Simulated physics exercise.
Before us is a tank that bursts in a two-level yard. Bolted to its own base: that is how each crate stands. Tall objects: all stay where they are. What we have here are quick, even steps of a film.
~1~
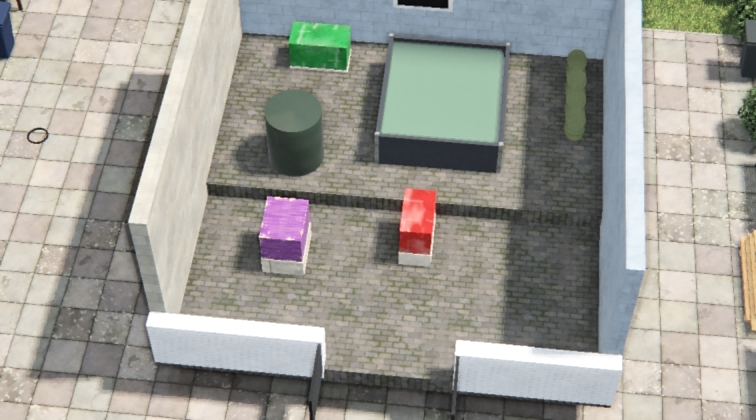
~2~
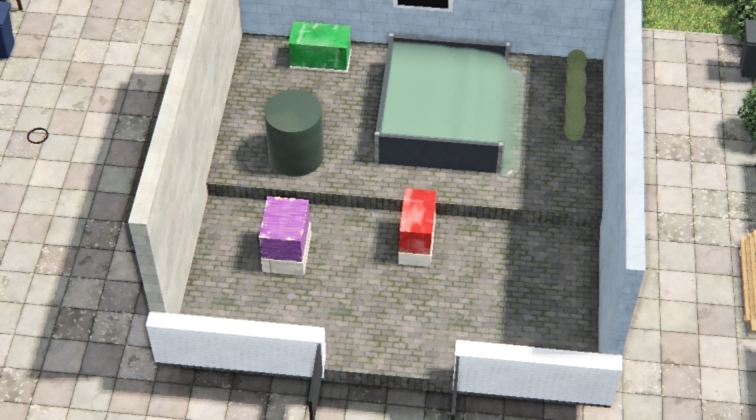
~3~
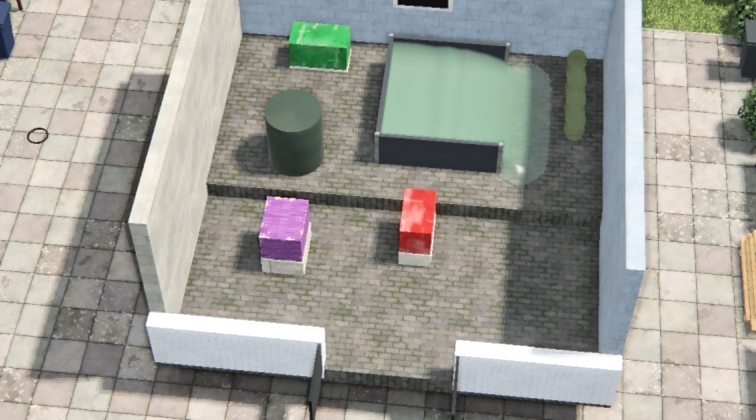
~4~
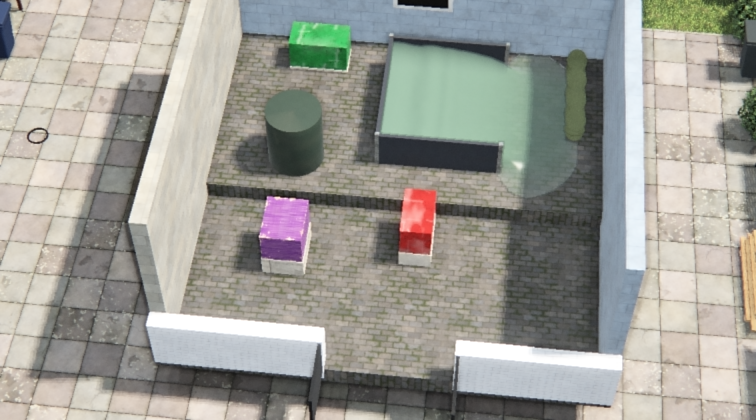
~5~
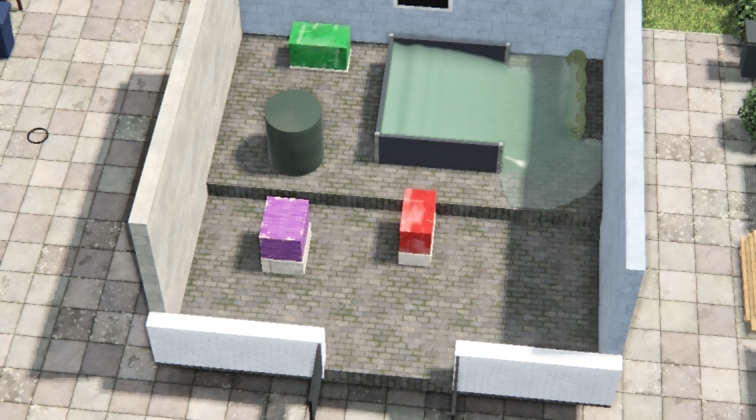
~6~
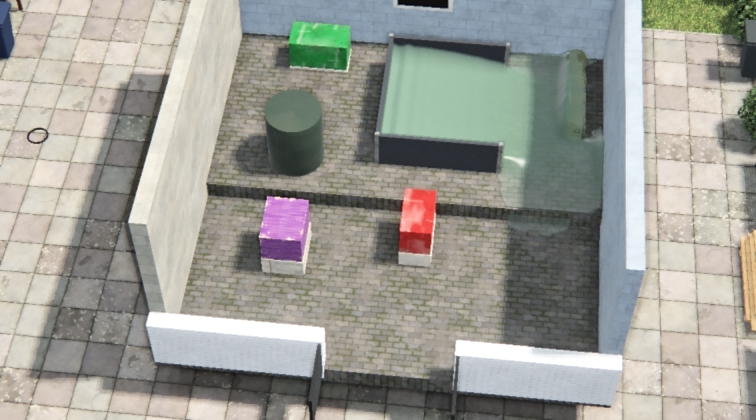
Green water pouring from the open right side of a tank in a walled yard, spreading past a hedge onto the lower level.
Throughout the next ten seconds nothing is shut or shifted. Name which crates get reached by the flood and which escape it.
In order: The purple crate is spared; the red crate is spared; the green crate is hit.
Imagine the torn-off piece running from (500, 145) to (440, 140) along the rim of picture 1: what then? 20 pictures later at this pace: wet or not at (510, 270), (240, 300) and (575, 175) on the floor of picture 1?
Going through them in turn: Reached by the flood, then still unsoaked, then still unsoaked.
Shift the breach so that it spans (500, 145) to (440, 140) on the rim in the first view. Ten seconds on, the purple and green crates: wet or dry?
Observed: Purple stays clear; green stays clear.
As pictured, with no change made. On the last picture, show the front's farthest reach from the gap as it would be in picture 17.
My guess is roughly (587, 379).
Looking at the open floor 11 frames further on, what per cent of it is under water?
Share estimate: About 30 per cent.
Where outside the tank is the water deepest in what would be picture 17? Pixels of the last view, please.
It should be deepest at about (552, 60).
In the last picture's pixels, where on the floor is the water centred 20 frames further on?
Centre of mass: Roughly (493, 160).
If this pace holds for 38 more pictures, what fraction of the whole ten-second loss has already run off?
My figure is about 45 in a hundred.
A moment on, water covers 20 % of the floor; the purple crate not reached, the red crate not reached, the green crate not reached.
Next, water covers 30 % of the floor; the purple crate not reached, the red crate not reached, the green crate not reached.
Then, water covers 45 % of the floor; the purple crate not reached, the red crate water round its plinth, the green crate water round its plinth.
Later, water covers 85 % of the floor; the purple crate water round its plinth, the red crate water round its plinth, the green crate water round its plinth.
In the end, water covers 90 % of the floor; the purple crate stayed above the water, the red crate stayed above the water, the green crate was topped.
